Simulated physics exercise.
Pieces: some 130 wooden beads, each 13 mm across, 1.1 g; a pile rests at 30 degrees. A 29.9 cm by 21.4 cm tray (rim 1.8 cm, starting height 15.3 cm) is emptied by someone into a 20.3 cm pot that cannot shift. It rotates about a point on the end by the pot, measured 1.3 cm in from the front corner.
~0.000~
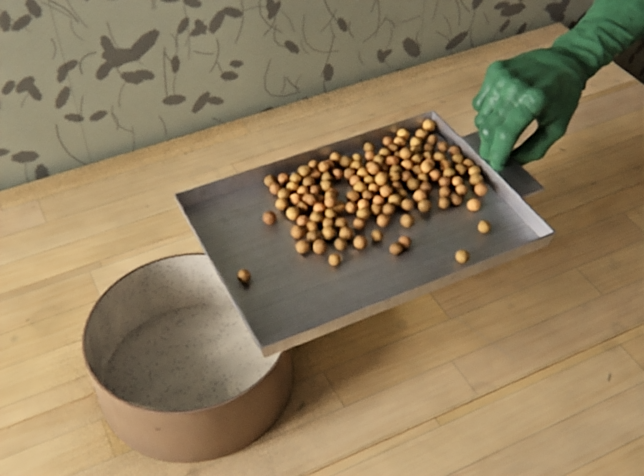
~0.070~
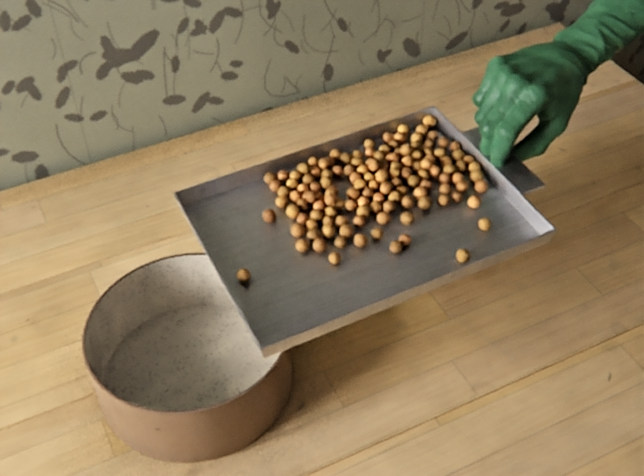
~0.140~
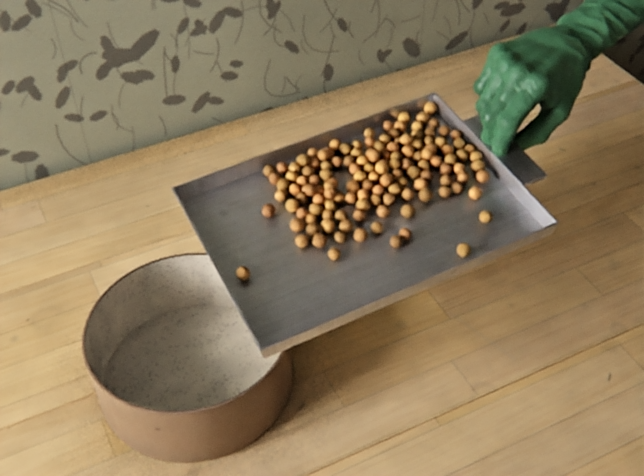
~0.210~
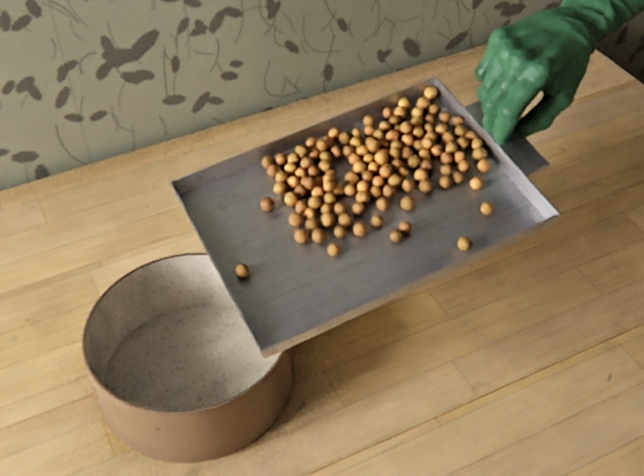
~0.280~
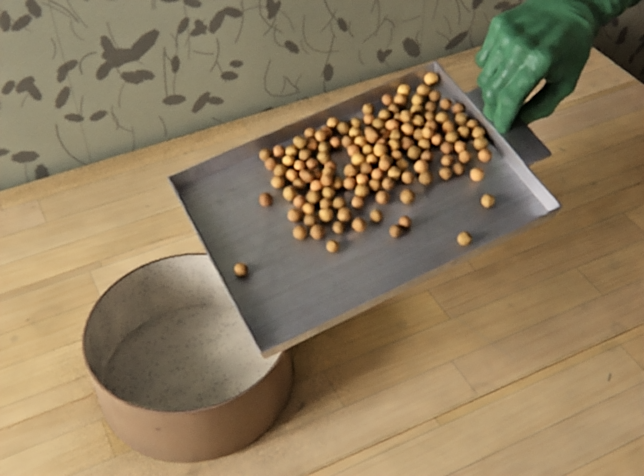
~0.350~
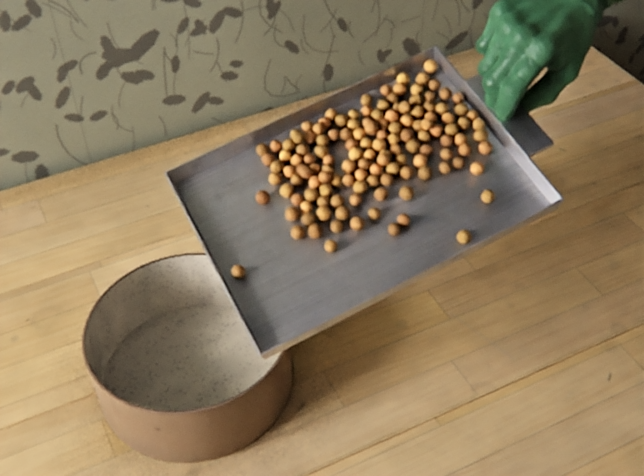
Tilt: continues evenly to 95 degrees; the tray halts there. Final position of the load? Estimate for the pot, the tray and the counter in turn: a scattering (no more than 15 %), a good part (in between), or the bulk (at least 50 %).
Estimate - pot: A scattering, left on the tray: A scattering, counter: The bulk.
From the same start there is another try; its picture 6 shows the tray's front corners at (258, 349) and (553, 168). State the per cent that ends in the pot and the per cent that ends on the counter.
Final per cent - pot 55, counter 45.
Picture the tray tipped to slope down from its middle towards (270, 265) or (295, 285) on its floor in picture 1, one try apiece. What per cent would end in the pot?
Near 85 and 35 percent, in that order.
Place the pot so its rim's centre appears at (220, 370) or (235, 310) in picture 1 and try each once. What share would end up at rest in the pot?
60 % and 0 %.
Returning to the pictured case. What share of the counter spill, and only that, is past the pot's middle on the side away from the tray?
Estimate: Roughly 70 per cent of the pieces.
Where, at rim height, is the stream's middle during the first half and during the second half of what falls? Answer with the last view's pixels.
I'd mark about (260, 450) for the first half, then (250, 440) for the second.
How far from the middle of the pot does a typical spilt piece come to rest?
Distance: Around 20 cm.
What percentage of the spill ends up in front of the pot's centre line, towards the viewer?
Near 100 in a hundred.
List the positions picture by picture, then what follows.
In the first frame, tray tilt 0 degrees, front corners at (263, 344) and (551, 231); middle of the pieces at (374, 189); pot at (187, 326).
In the second frame, tray tilt 1 degrees, front corners at (263, 344) and (551, 228); middle of the pieces at (374, 186).
In the third frame, tray tilt 4 degrees, front corners at (263, 345) and (553, 221), lowest corner left front; middle of the pieces at (374, 177).
In the fourth frame, tray tilt 8 degrees, front corners at (262, 347) and (555, 213), lowest corner left front; middle of the pieces at (374, 168).
In the fifth frame, tray tilt 11 degrees, front corners at (262, 348) and (557, 205), lowest corner left front; middle of the pieces at (372, 160).
In the sixth frame, tray tilt 15 degrees, front corners at (261, 350) and (558, 198), lowest corner left front; middle of the pieces at (370, 155); pot at (187, 326). Its pace works out near 50 degrees a second.
Then, at 1.06 s, tilt 52 degrees; the tray holds 95 %, the pot 0 %.
After 1.54 s, tilt 77 degrees; the tray holds 80 %, the pot 0 %.
Then, at 2.09 s, tilt 95 degrees; the tray holds 10 %, the pot 0 %.
In the end, at 3.3 s, pot 0 %, tray 0 %, counter 100 %.
